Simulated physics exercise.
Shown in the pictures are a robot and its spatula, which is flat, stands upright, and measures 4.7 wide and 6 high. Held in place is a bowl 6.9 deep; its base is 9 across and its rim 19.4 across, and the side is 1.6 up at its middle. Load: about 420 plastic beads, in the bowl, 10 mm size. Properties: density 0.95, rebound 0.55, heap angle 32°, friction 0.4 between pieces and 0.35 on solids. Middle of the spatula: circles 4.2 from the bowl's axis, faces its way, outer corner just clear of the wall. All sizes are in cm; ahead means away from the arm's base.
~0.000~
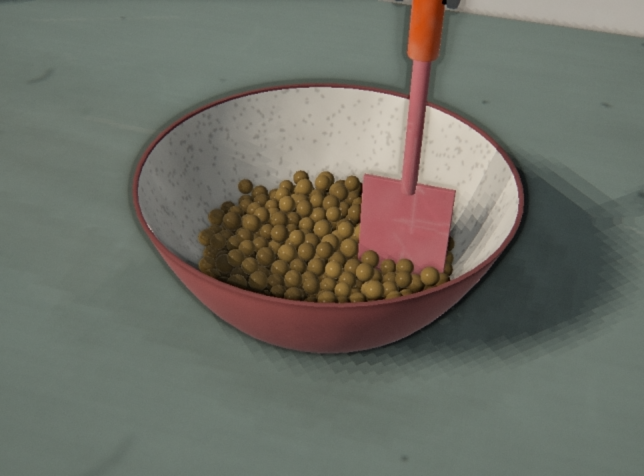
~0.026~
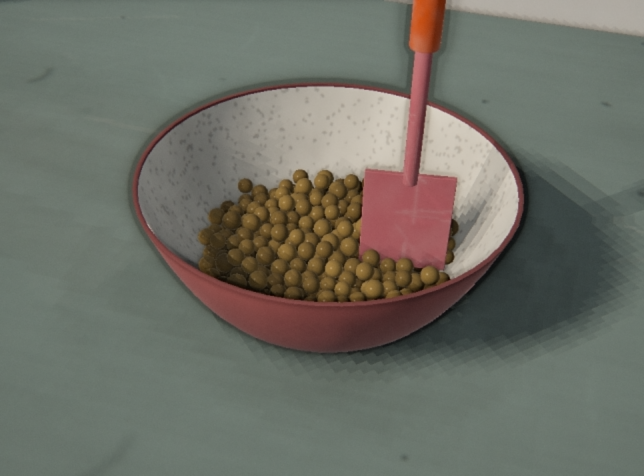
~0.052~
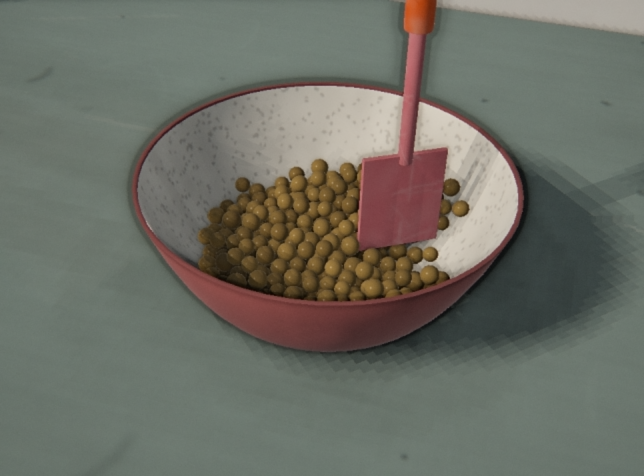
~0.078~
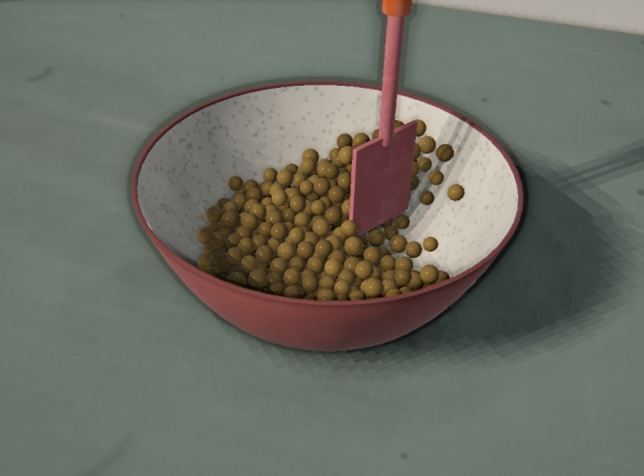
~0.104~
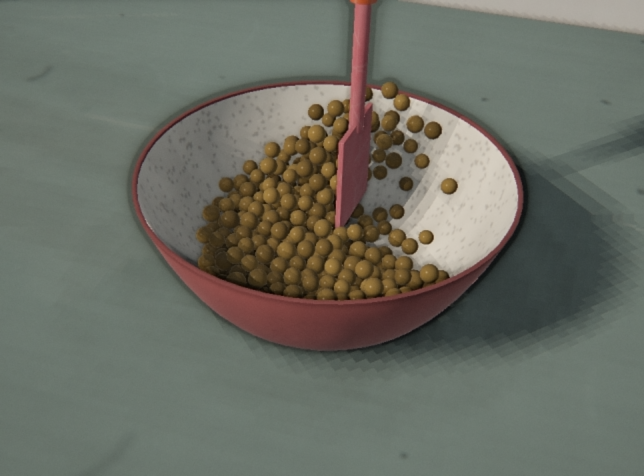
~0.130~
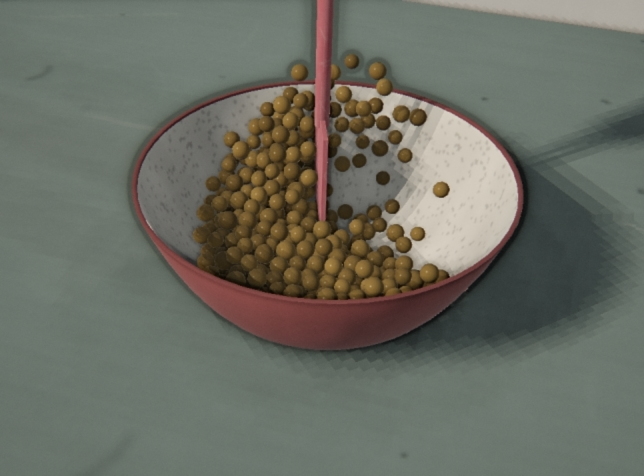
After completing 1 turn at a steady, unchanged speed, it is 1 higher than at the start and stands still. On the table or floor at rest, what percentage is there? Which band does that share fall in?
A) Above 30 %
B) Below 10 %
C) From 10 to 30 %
From 10 to 30 %.
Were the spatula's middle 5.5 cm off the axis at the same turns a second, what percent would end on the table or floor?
It would be close to 0 per cent then.
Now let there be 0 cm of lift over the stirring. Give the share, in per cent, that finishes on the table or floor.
Estimate: Close to 20 %.
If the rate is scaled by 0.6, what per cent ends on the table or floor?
It would come to around 0 percent.
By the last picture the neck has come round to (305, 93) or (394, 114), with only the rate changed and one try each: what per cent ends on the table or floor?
It comes to roughly 20 per cent and then 0 per cent.
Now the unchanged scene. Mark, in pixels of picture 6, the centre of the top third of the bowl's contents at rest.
Estimated centre: (381, 241).
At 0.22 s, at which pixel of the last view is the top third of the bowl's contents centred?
Roughly pixel (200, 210).
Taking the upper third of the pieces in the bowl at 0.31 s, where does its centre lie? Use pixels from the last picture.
The centre is close to (340, 286).
After 0.22 s, 202° round, highest piece 11 above the table; 408 in the bowl, 12 in flight or on the tool.
After 0.31 s, 294° round, highest piece 11 above the table; 381 in the bowl, 9 on the table or floor, 30 in flight or on the tool.
After 0.56 s, 0° round, highest piece 5 above the table; 361 in the bowl, 57 on the table or floor, 2 in flight or on the tool.
After 1.26 s, 0° round, highest piece 5 above the table; 361 in the bowl, 59 on the table or floor.
At rest, 361 in the bowl, 59 on the table or floor. That is 14 % on the table or floor.
